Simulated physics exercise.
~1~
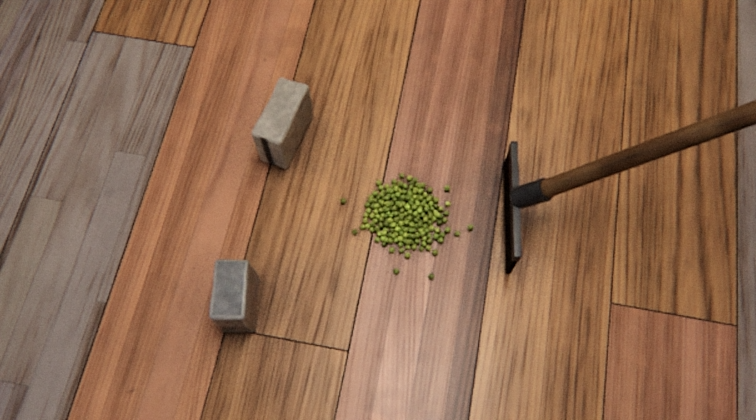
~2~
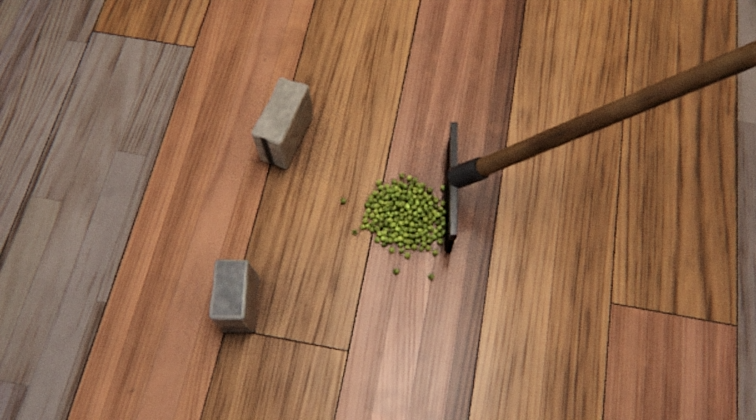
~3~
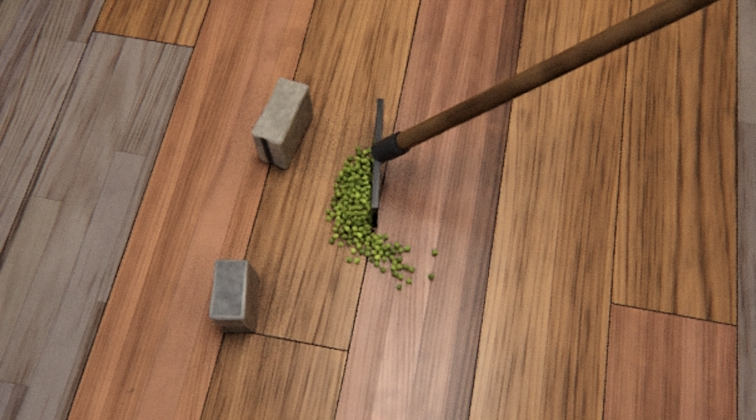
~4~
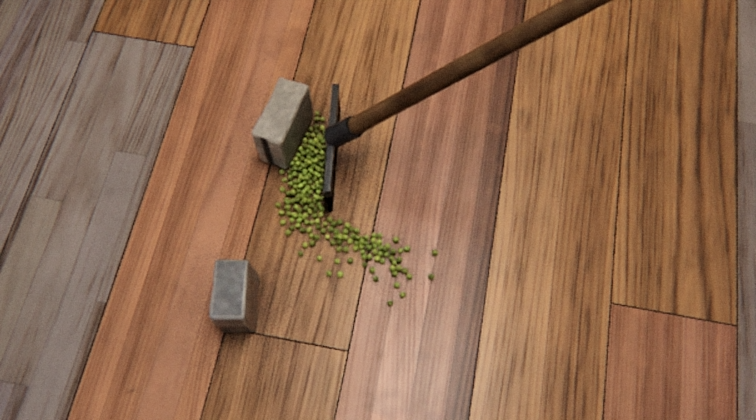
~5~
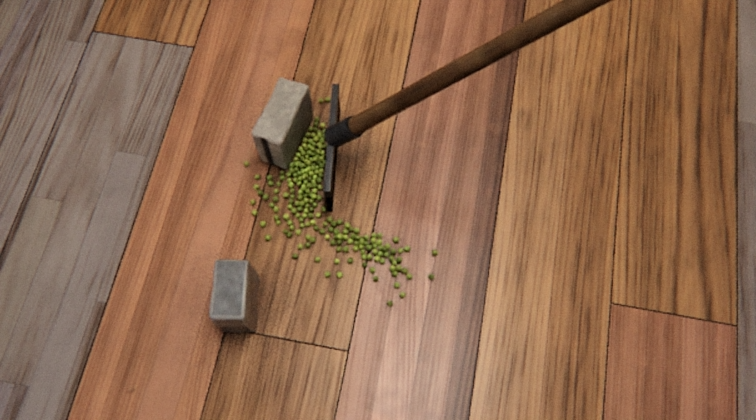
A dark squeegee blade on a wooden handle stands at the right of a brown and reddish plank floor, seen from above, with greyer boards at the far left. A loose heap of small green peas lies in the middle, and two grey blocks sit to its left, one above the other with a gap between. The squeegee slides left, meets the heap and pushes its upper part along, leaving a trail of peas behind. It stops close to the upper block, peas crowded against it. A few roll farther left and spread out, while most stay short of the gap.
